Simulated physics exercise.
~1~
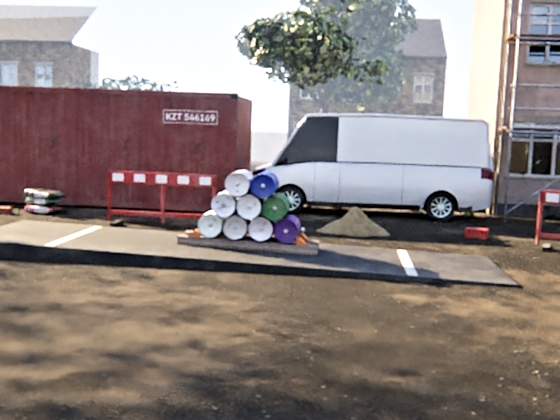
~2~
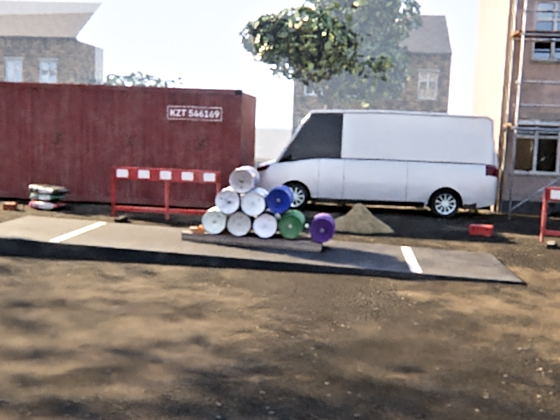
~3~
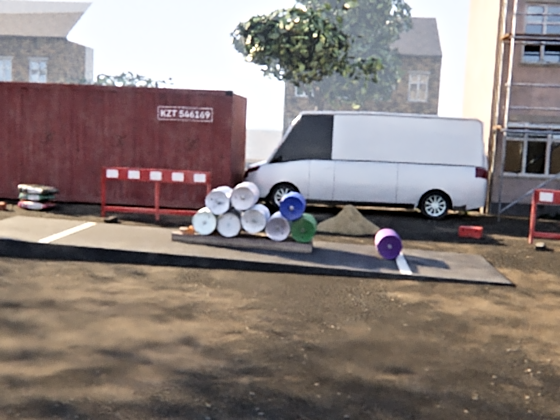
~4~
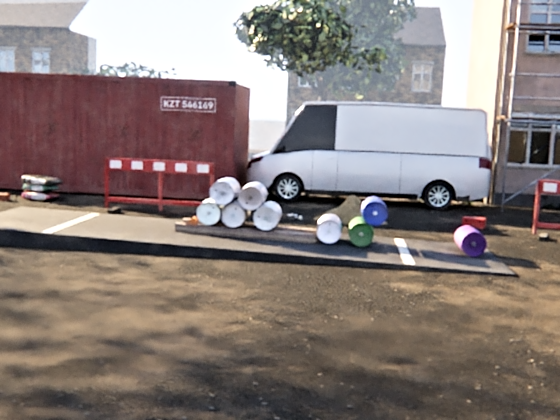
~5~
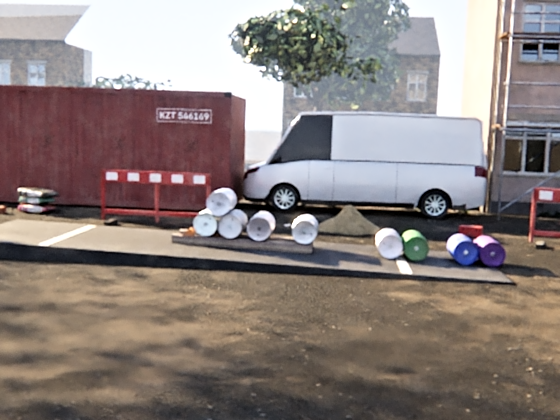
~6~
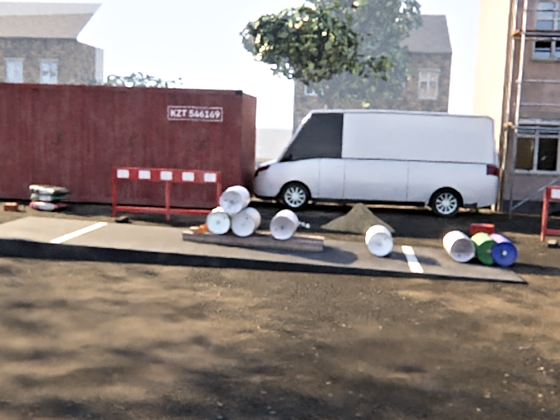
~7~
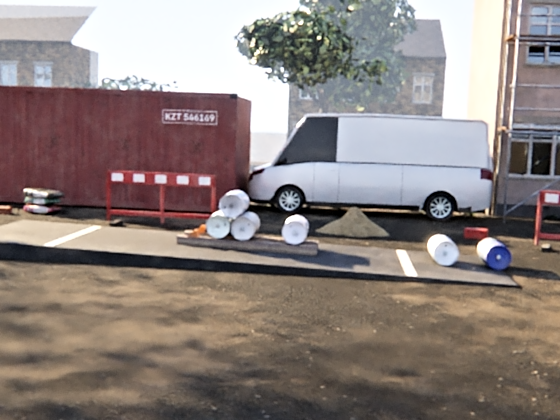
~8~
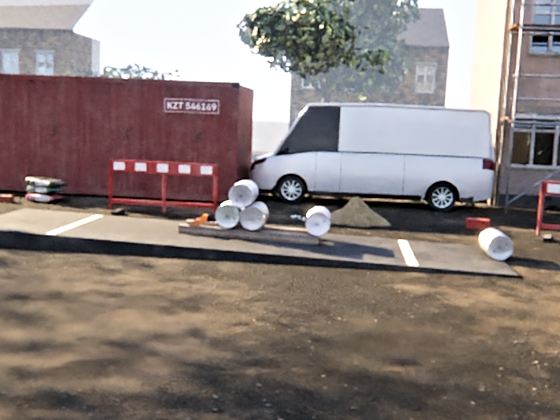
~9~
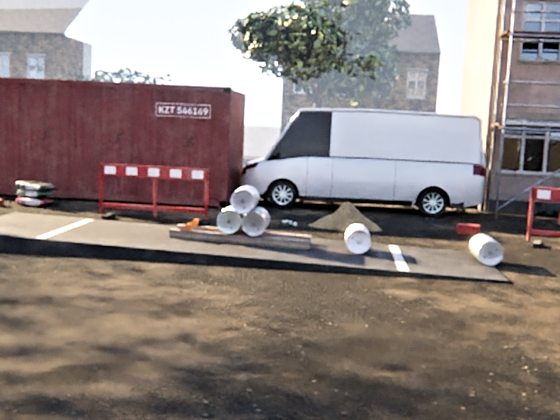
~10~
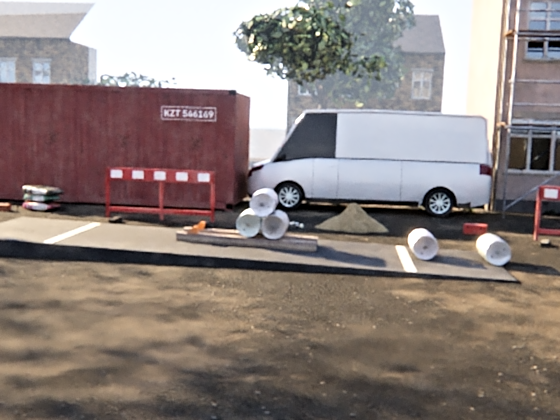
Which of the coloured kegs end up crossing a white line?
All three of them do, as the purple, blue and green kegs each roll past the white line on the right.
